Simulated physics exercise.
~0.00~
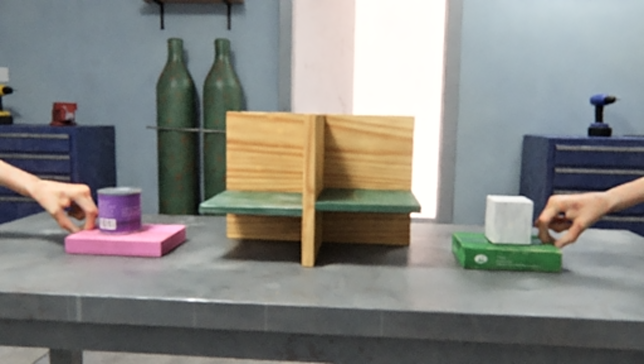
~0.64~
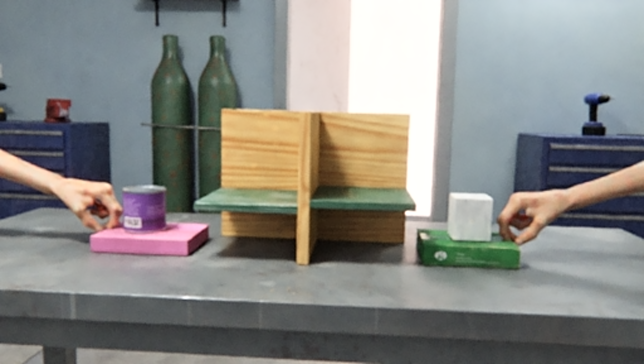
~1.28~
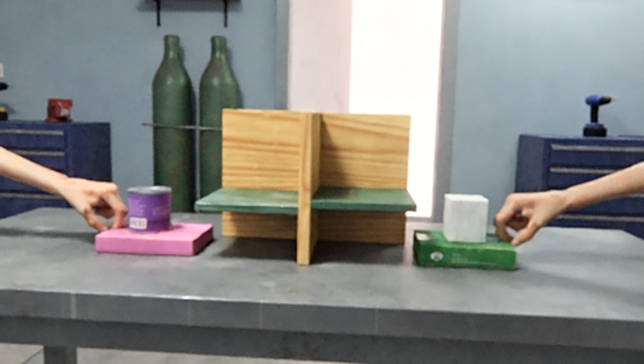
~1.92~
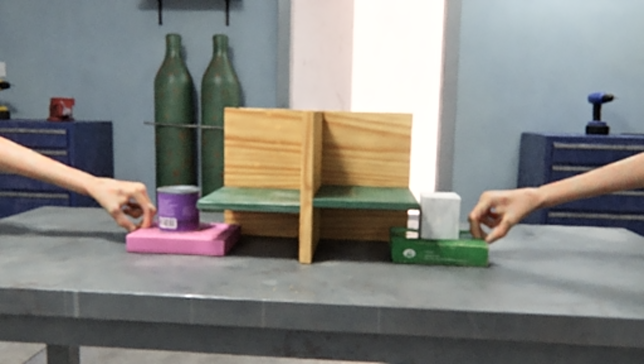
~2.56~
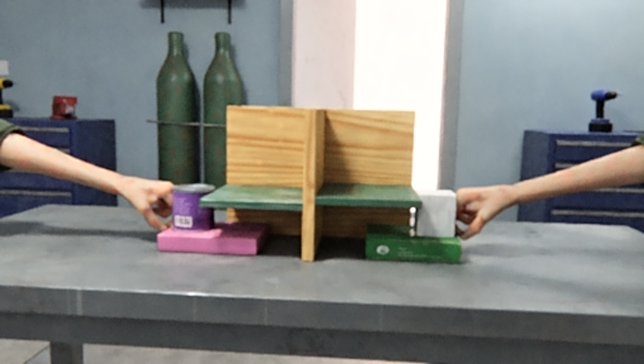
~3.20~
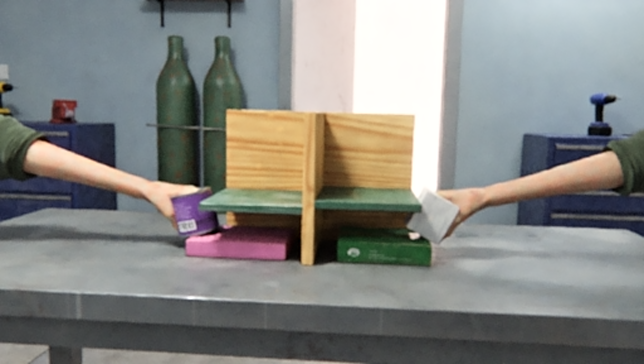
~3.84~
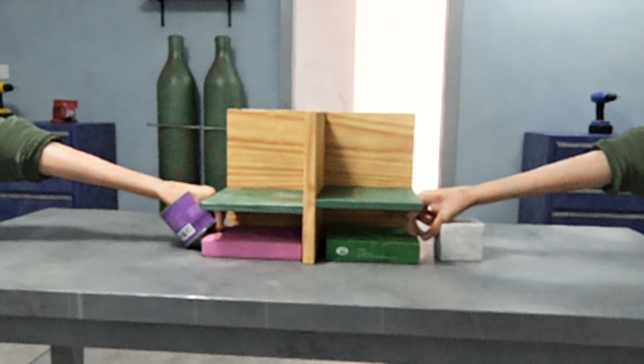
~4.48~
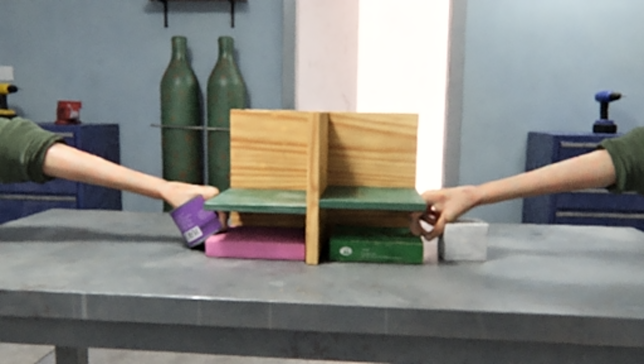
On a gray workshop table, two hands push a pink board carrying a purple pot and a green box carrying a white block inward beneath a wooden stand's green shelf; both loads catch and tip, leaving the pot tilted at the left edge and the block lying on the table at right.
